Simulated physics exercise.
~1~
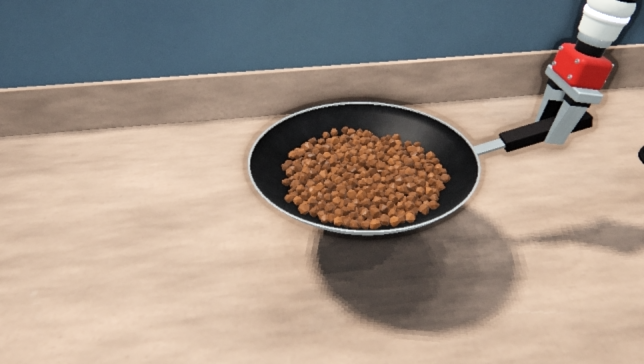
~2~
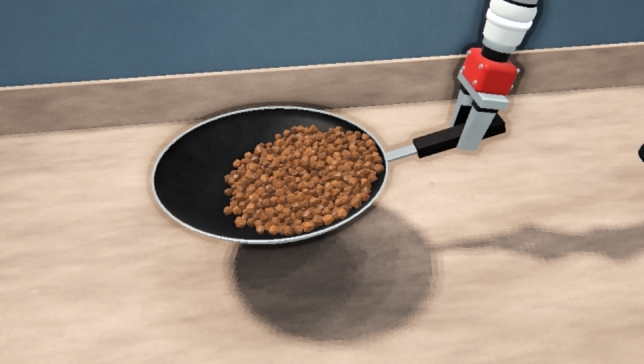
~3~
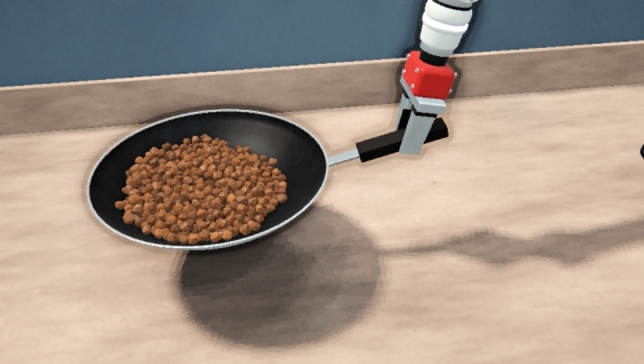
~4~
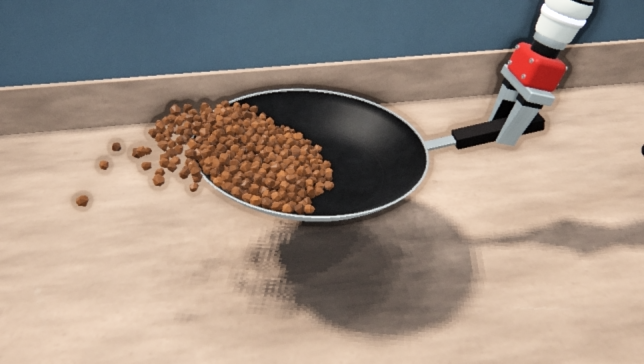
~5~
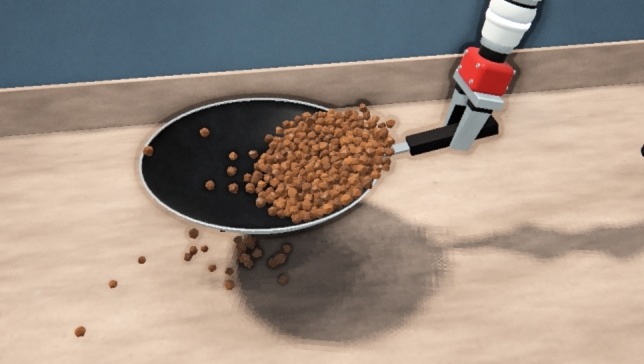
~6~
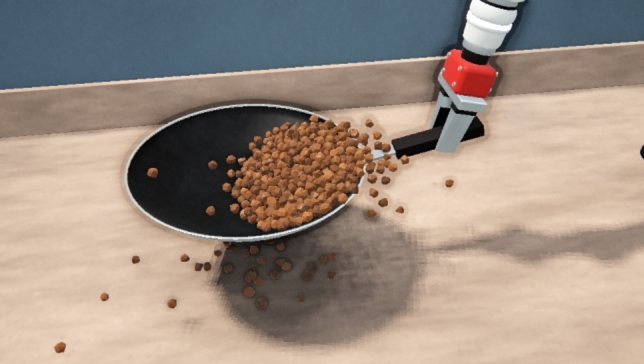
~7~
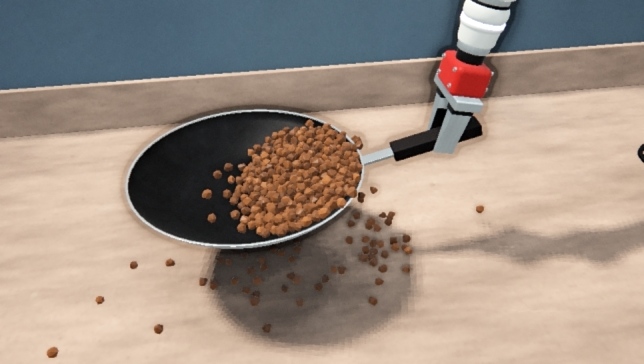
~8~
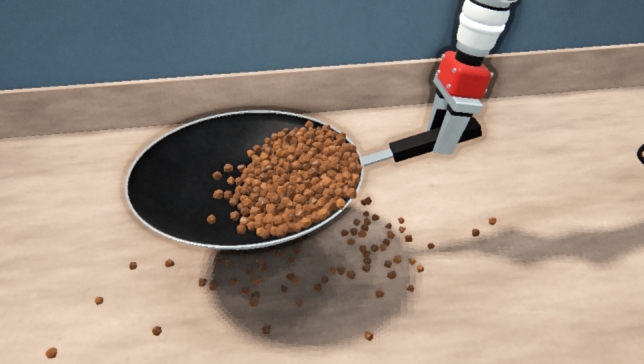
A black pan heaped with small brown pellets hangs above a pale beige surface, held by its handle in a red and grey gripper on the right. The view looks down at an angle, with a blue wall behind. The gripper carries the pan left, and the heap slides first toward the handle, then to the far left. As the pan swings back right, pellets spill over its left rim. It moves left again, the heap rushes to the handle side and more tumble off. Finally the pan stops, still mostly loaded, with dozens of pellets scattered below.
